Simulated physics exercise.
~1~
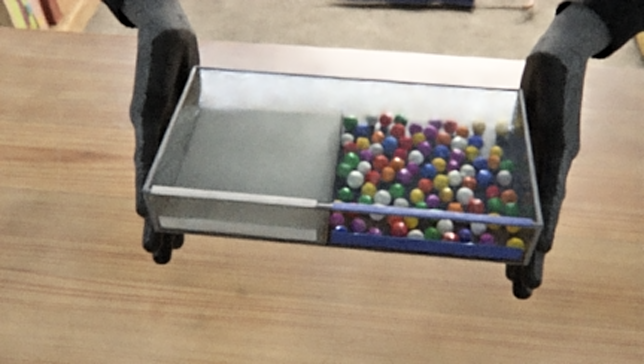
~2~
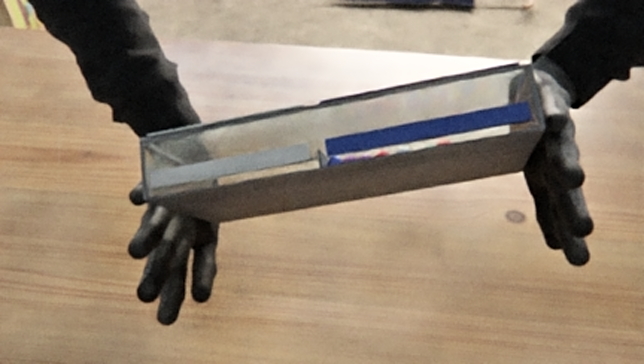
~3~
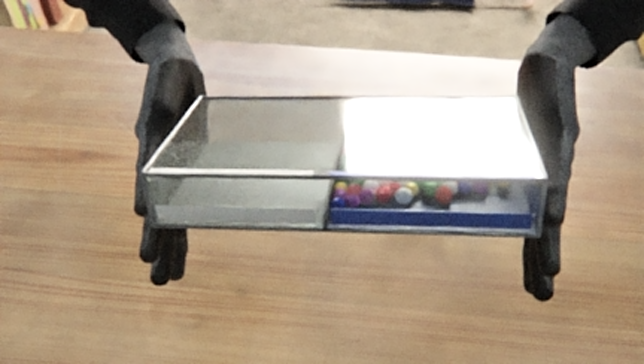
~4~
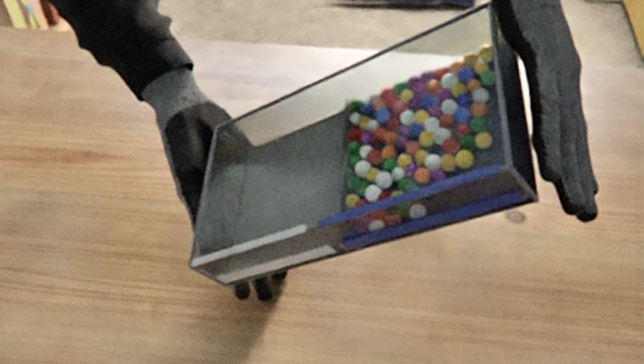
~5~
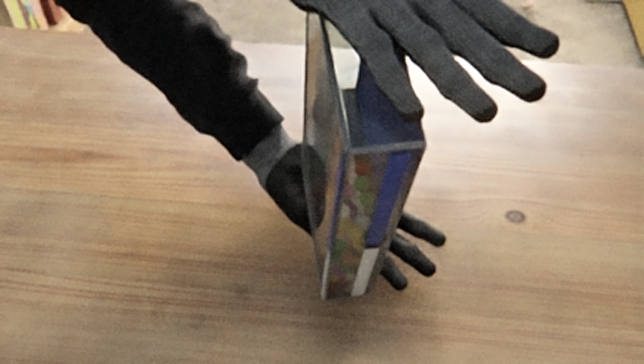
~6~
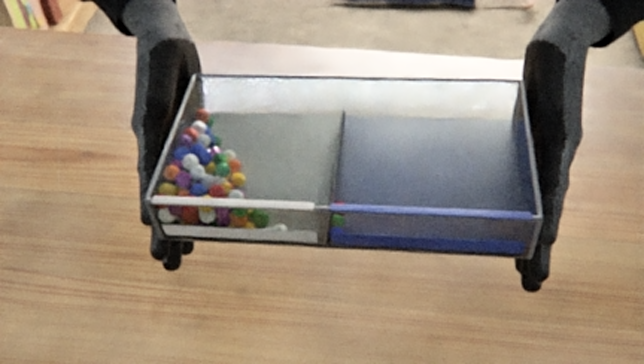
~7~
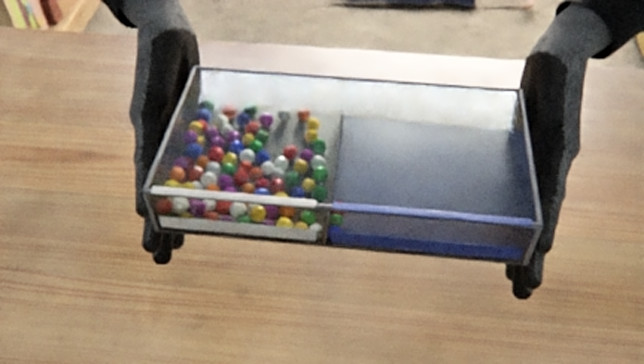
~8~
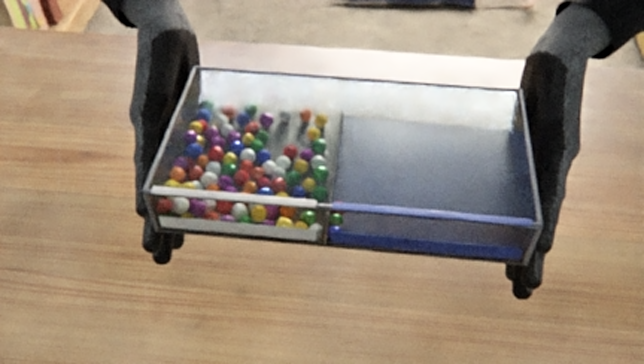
A shallow clear-lidded box, held at both ends by black-gloved hands, is seen from above and in front over a wooden table. A low divider separates its empty white section on the left from the blue section on the right, which is full of multicoloured marbles. The hands tip the box, bring it back nearly level with the marbles still on the blue side, then raise its right end steeply until it stands almost upright. They lower it level again, and the marbles end up spread across the white side, with only a few left in the blue.
